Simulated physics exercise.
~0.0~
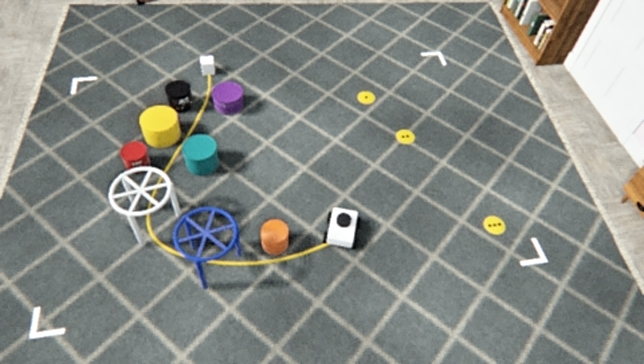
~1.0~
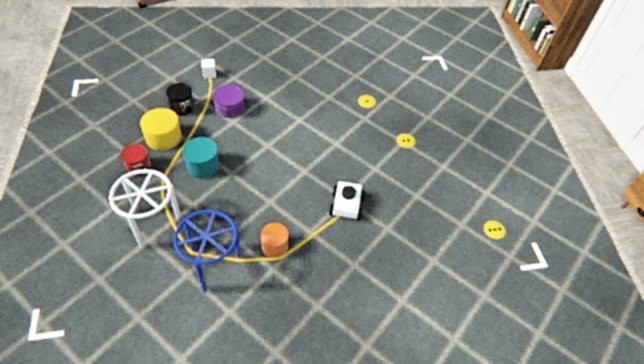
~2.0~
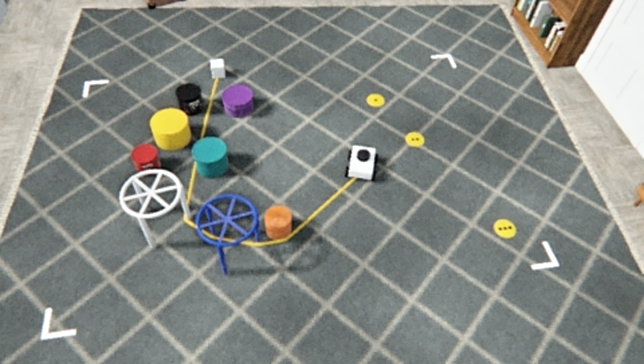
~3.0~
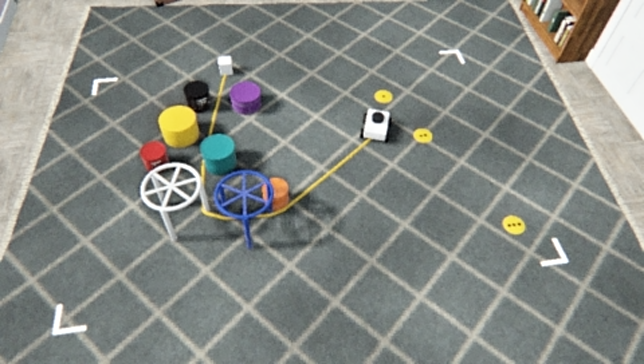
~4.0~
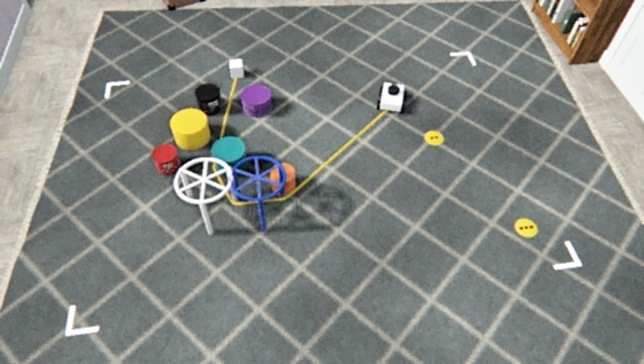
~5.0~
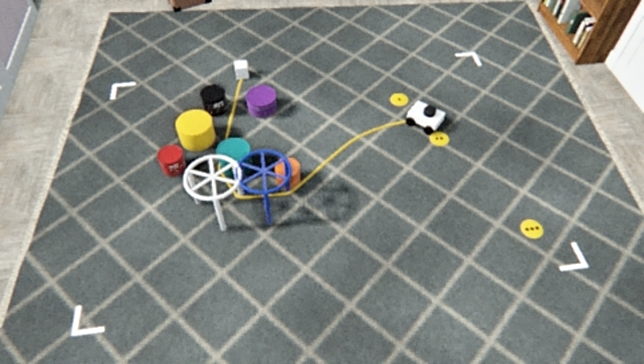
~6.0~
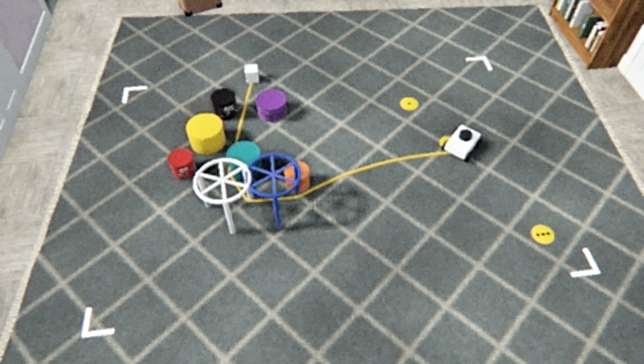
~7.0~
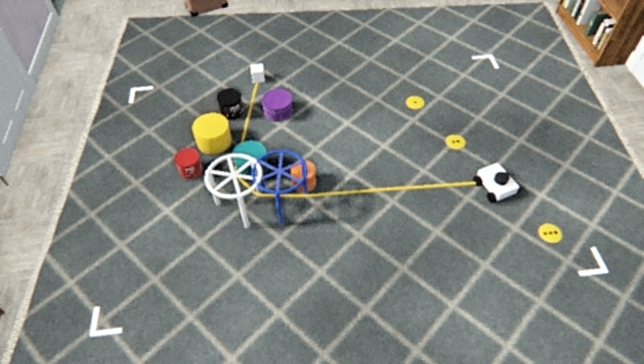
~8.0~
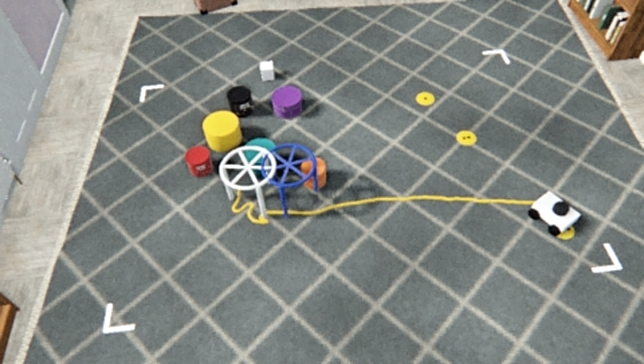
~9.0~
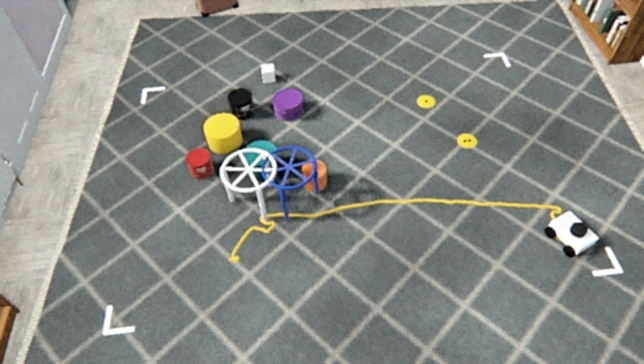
The video shows a small white cart pulling a yellow cord across a patterned rug, dragging an orange tub, blue stool and white stool toward several still containers, then turning toward the lower right until the cord's far end pulls free from a white block and trails behind.
